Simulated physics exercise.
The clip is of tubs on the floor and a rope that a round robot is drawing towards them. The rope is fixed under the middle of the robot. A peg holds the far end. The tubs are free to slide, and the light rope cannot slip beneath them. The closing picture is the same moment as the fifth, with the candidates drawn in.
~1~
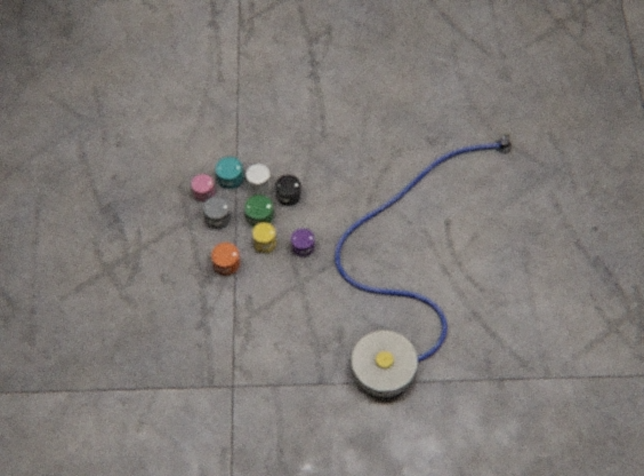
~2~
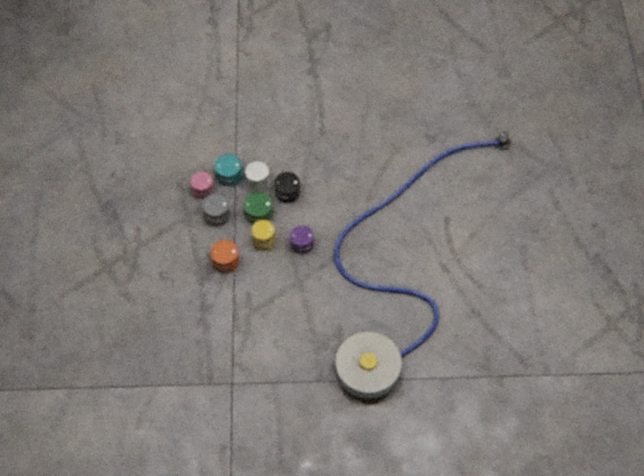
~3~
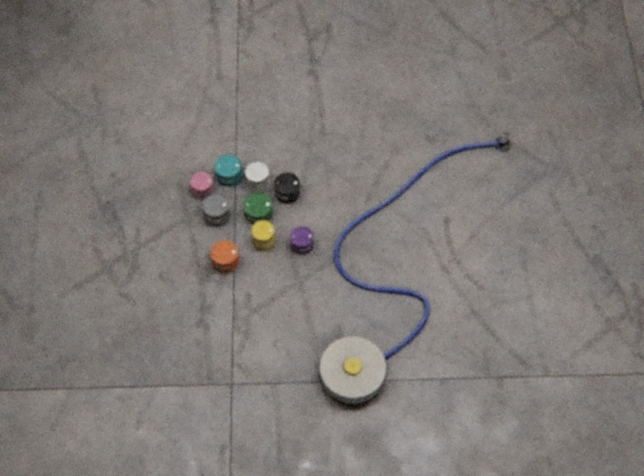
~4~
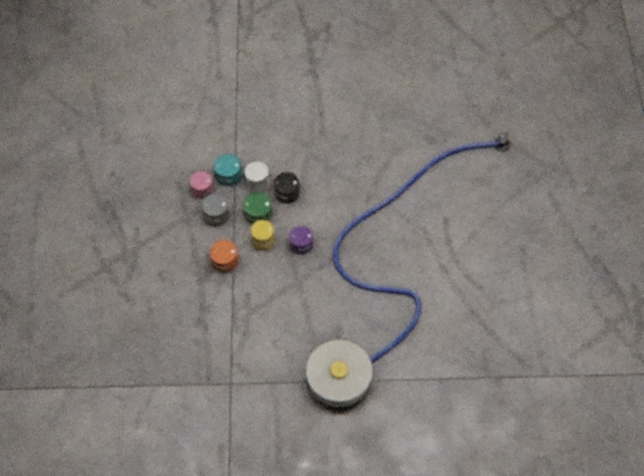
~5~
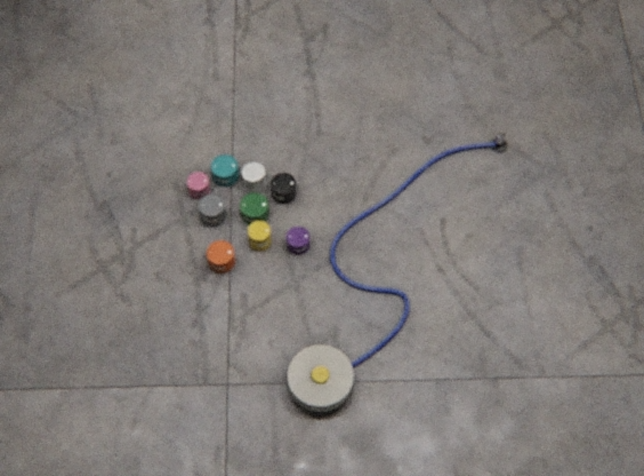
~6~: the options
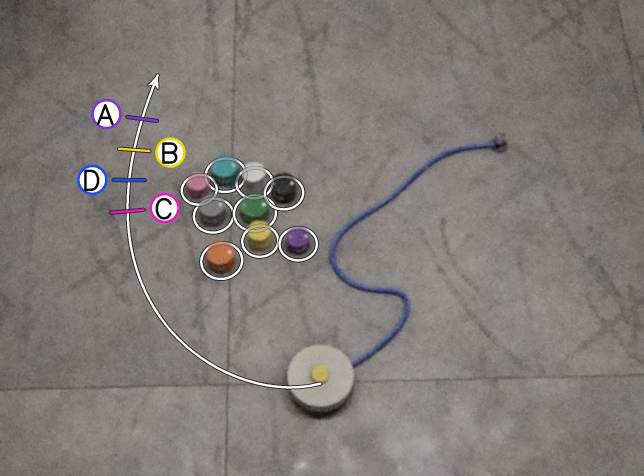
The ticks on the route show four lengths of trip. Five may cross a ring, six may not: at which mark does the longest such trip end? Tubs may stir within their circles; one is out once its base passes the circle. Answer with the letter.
It can go as far as B.
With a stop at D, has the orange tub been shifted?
By then, yes.
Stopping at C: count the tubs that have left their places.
By then, none.
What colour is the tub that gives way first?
Orange.
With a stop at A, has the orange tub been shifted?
Yes.
On the copy, A at (142, 119); B at (134, 150); C at (128, 211); D at (129, 180); the route from (321, 384) via (136, 267) to (158, 75).
On B. First, robot (189, 345).
Then, robot (129, 240).
Finally, robot (133, 144); grey tub (213, 206); green tub (256, 203); yellow tub (260, 223); orange tub (235, 219); purple tub (286, 215); four over the rings.
By contrast, A has eight over the rings; C is within the limit but short; D is within the limit but short.
